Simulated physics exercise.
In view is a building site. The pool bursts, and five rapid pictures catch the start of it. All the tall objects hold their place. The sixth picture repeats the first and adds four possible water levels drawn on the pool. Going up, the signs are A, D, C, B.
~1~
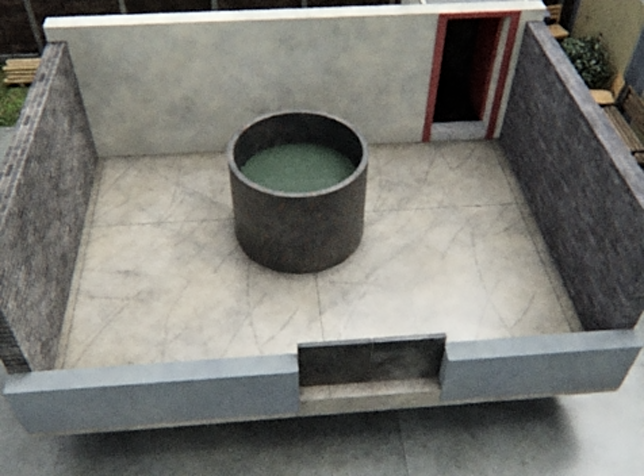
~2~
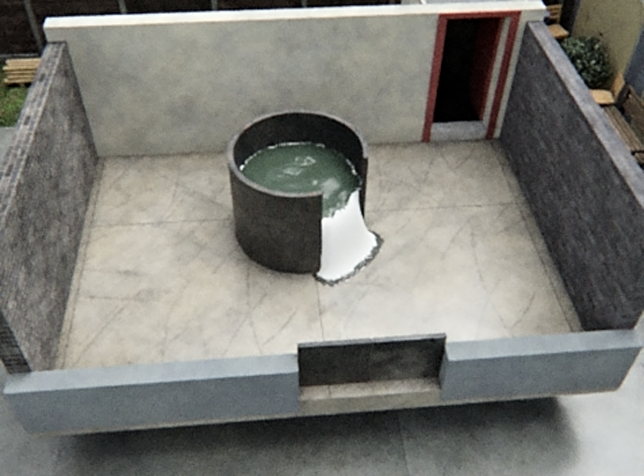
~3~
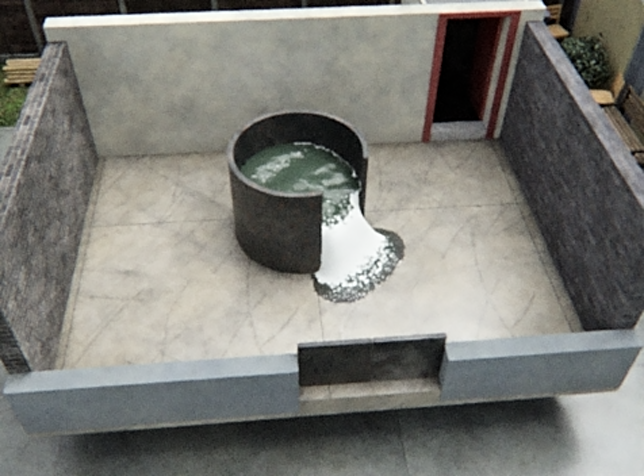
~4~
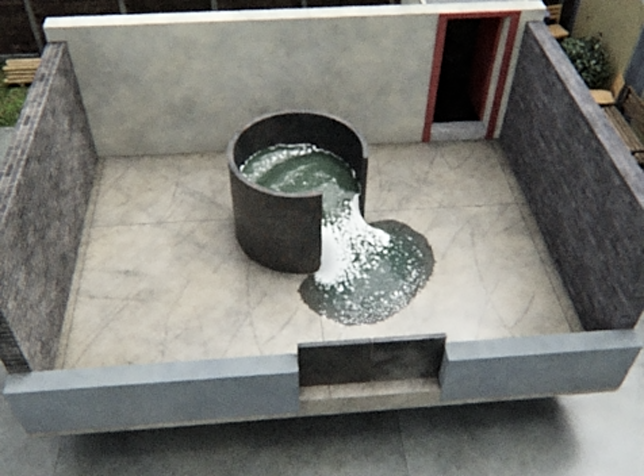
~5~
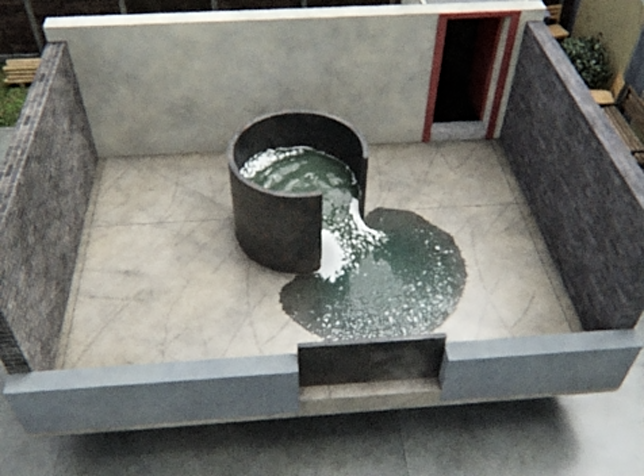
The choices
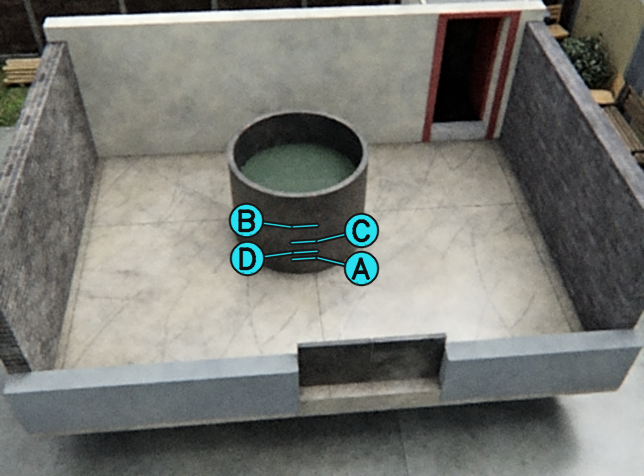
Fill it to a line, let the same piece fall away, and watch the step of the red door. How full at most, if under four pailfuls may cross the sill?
The answer is line B.
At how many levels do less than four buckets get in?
All of the four.
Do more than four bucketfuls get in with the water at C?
No.
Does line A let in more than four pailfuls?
No.
On the marked copy, A at (304, 258); B at (304, 226); C at (304, 241); D at (304, 252); from the bottom up A, D, C, B.
Choosing A, nothing gets over.
Choosing B, a bucket or two gets in.
Choosing C, nothing gets over.
Choosing D, nothing gets over.
